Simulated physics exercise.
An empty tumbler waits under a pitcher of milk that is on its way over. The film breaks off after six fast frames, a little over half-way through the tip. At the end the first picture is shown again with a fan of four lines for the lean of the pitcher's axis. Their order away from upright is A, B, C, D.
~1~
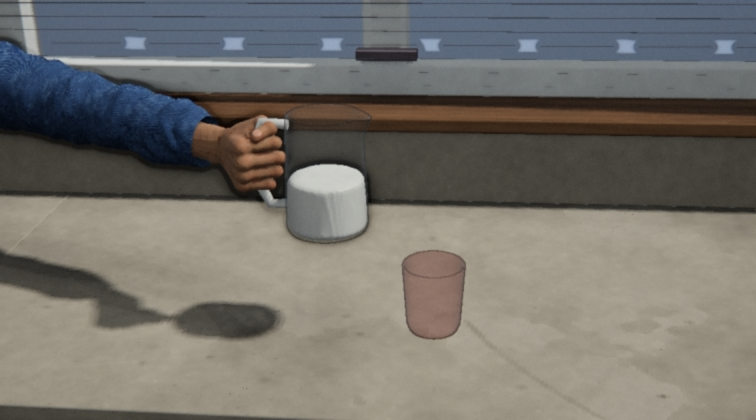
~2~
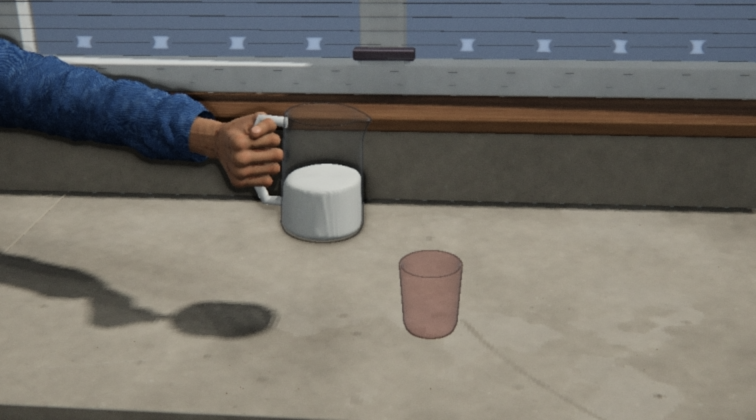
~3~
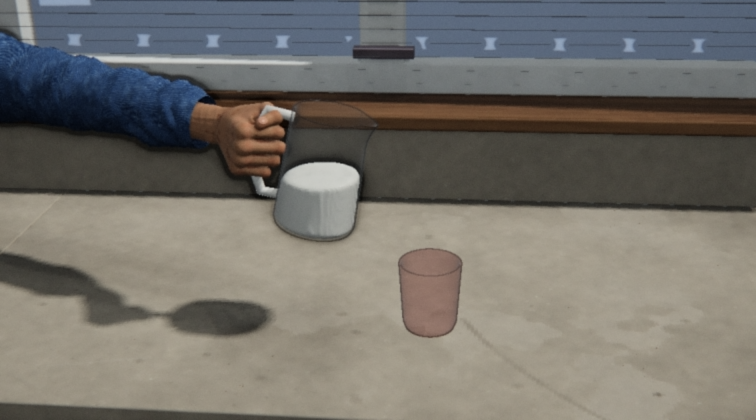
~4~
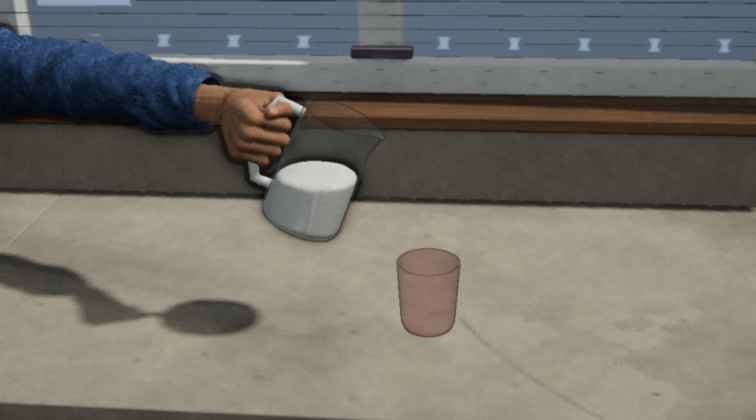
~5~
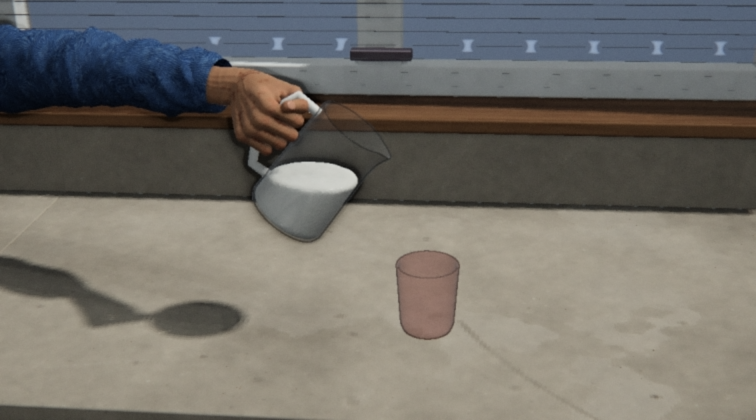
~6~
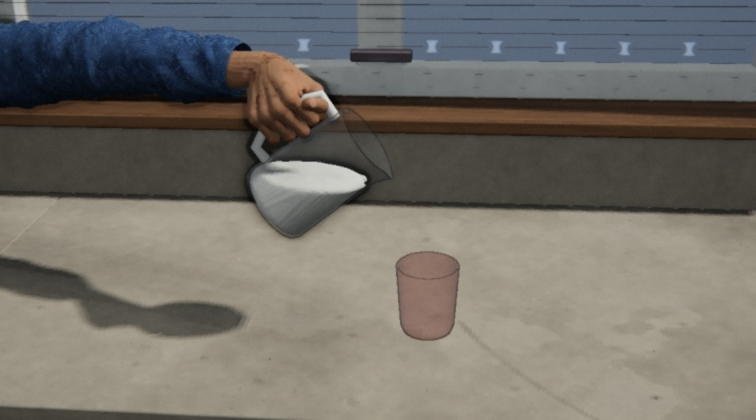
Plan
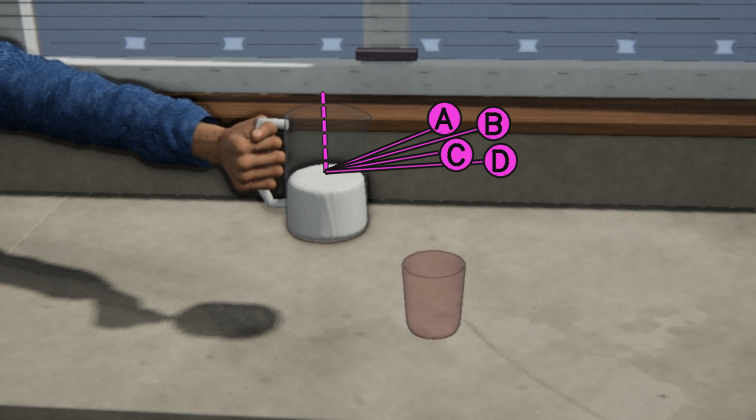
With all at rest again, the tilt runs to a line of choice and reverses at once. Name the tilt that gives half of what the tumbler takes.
Tilt C does it best.
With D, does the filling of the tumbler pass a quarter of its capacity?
Yes, it does.
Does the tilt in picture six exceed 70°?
No, it does not.
In magenta, A at (430, 129); B at (477, 129); C at (437, 152); D at (483, 161).
If A is chosen, the tumbler ends with about 14 % of what it can hold.
If B is chosen, the tumbler ends with about 31 % of what it can hold.
If C is chosen, the tumbler ends with about 51 % of what it can hold.
If D is chosen, the tumbler ends with about 70 % of what it can hold; 4 % of the milk is spilt.
